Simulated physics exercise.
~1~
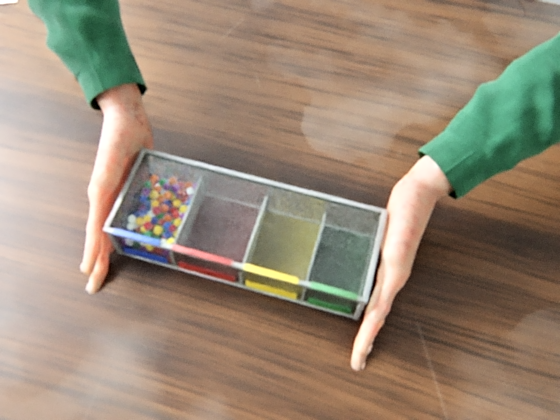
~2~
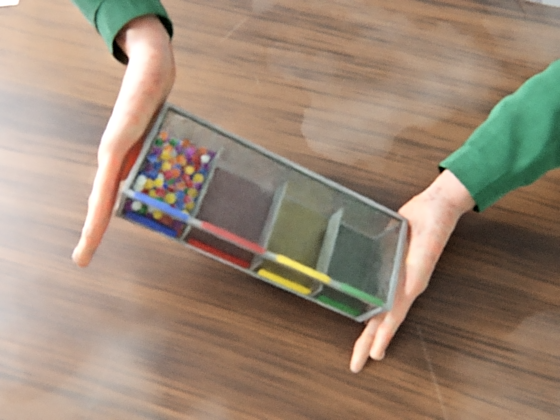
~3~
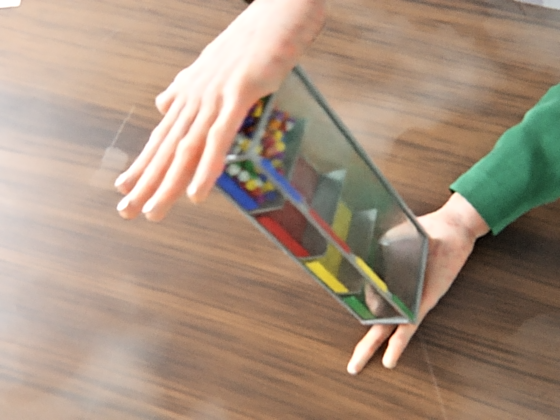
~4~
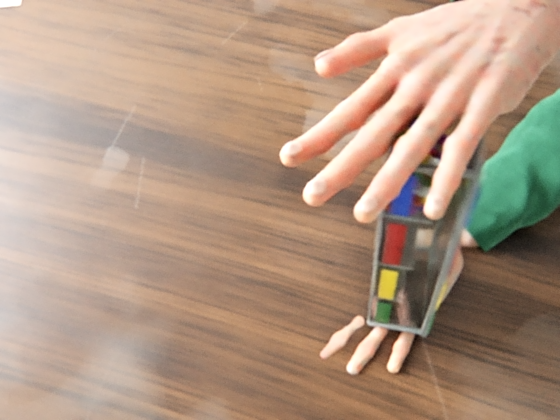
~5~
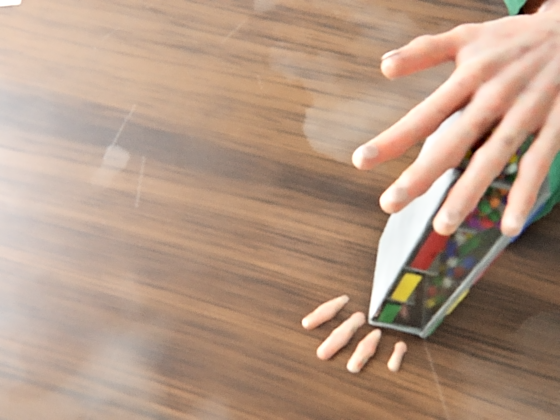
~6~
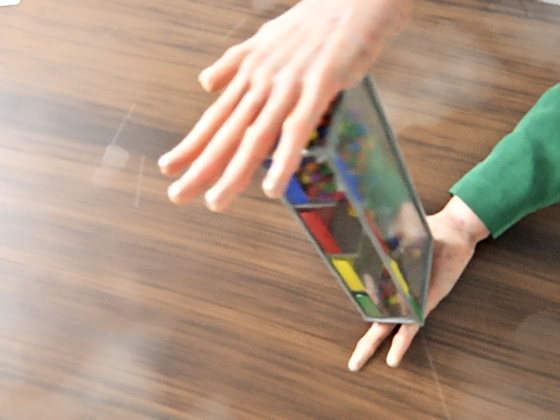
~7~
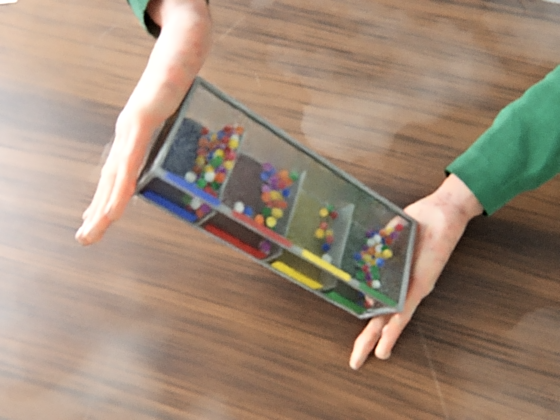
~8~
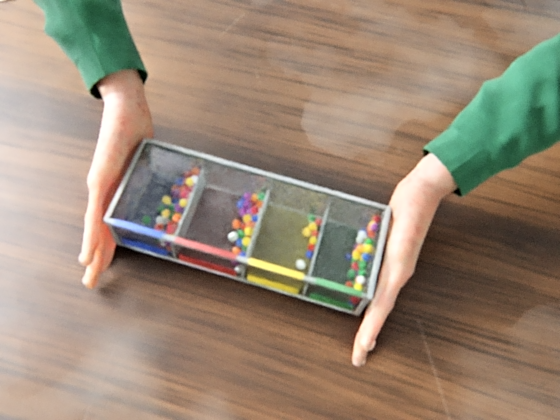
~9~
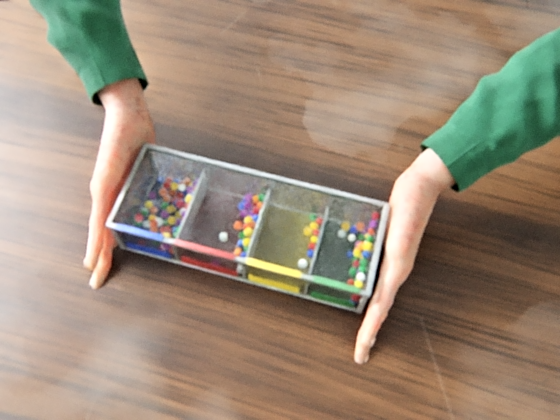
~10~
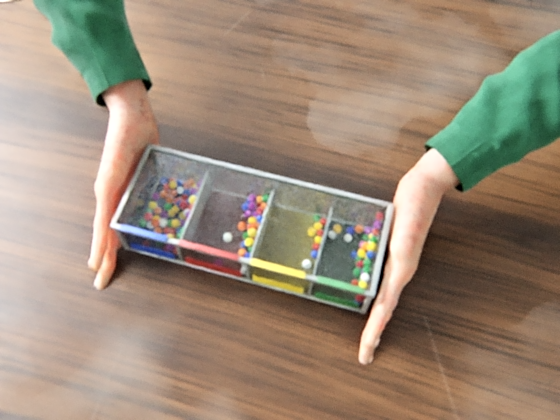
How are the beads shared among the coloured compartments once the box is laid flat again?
The blue, red and green compartments each end up with a fair share of the beads, with the most in blue. The yellow one holds only a small share.
